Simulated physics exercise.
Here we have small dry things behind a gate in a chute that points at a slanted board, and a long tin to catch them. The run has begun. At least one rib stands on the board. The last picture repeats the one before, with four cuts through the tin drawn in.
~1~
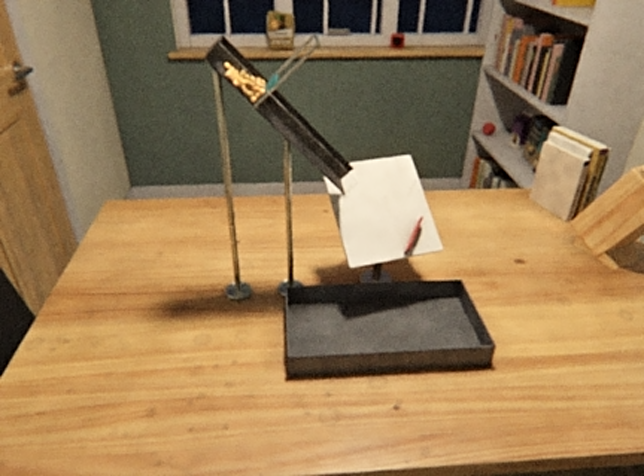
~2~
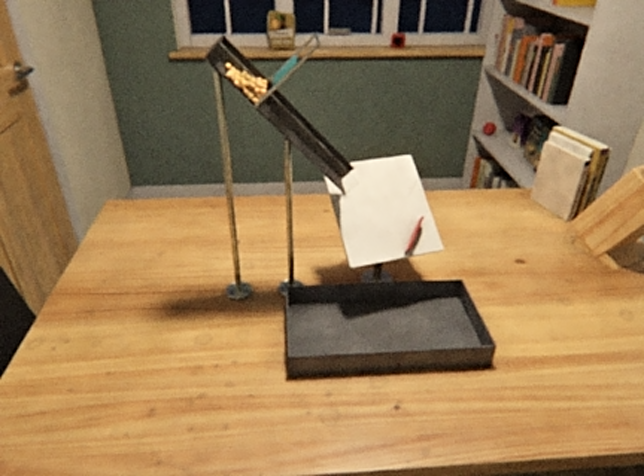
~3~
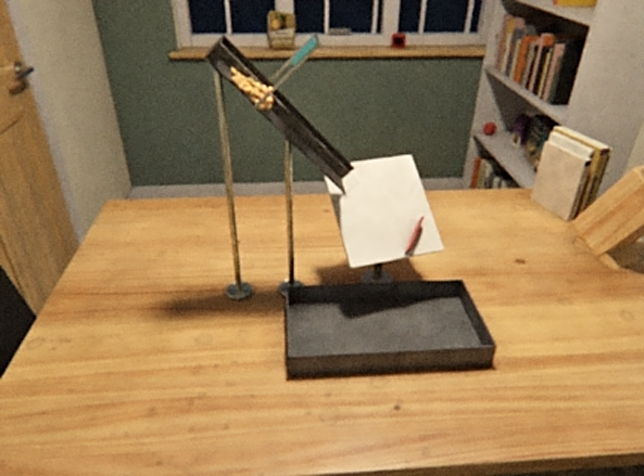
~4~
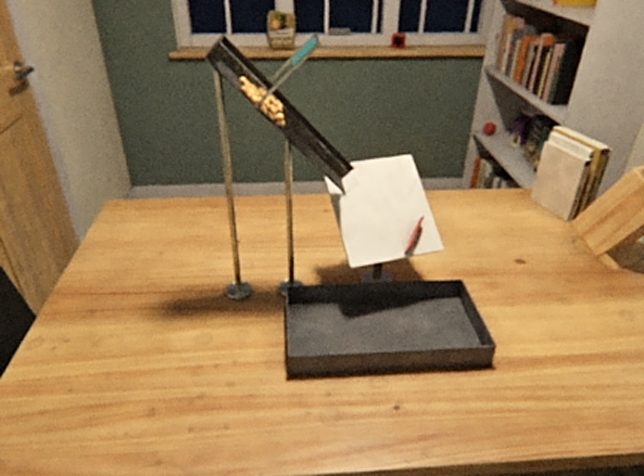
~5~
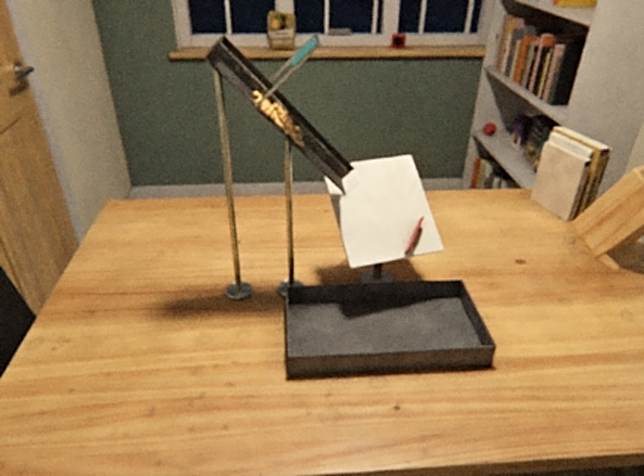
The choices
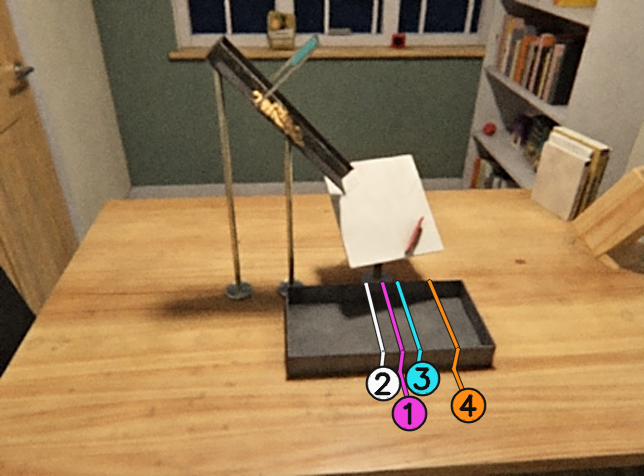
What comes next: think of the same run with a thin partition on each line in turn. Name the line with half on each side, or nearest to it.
3 beats the others.
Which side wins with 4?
Left.
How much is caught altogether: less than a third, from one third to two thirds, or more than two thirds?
More than two thirds.
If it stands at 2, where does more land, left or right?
More lands on the right.
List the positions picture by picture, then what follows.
The first picture shows load behind the gate near (248, 82), dried chickpeas; lip of the chute near (343, 187), sloping fairly steeply.
The second picture shows middle of the board near (383, 208), tilted fairly steeply; middle of its low edge near (399, 258); of its high edge near (368, 161).
The third picture shows front corners of the tin near (289, 356) and (496, 346), empty; front of the load near (269, 106).
The fourth picture shows middle of the load near (267, 101); its front near (283, 123), close to a quarter of the way to the lip; rib from (423, 216) to (409, 249).
The fifth picture shows middle of the load near (283, 117); its front near (301, 144), close to half of the way to the lip.
On the marked copy, line 1 crosses the front rim at (402, 351); line 2 crosses the front rim at (382, 352); line 3 crosses the front rim at (420, 350); line 4 crosses the front rim at (457, 348).
For line 1, of what is caught, a small share on the left of the divider, all but a few on the right.
For line 2, of what is caught, only a few on the left of the divider, all but a few on the right.
For line 3, of what is caught, close to two thirds on the left of the divider, close to a third on the right.
For line 4, of what is caught, all but a few on the left of the divider, a small share on the right.
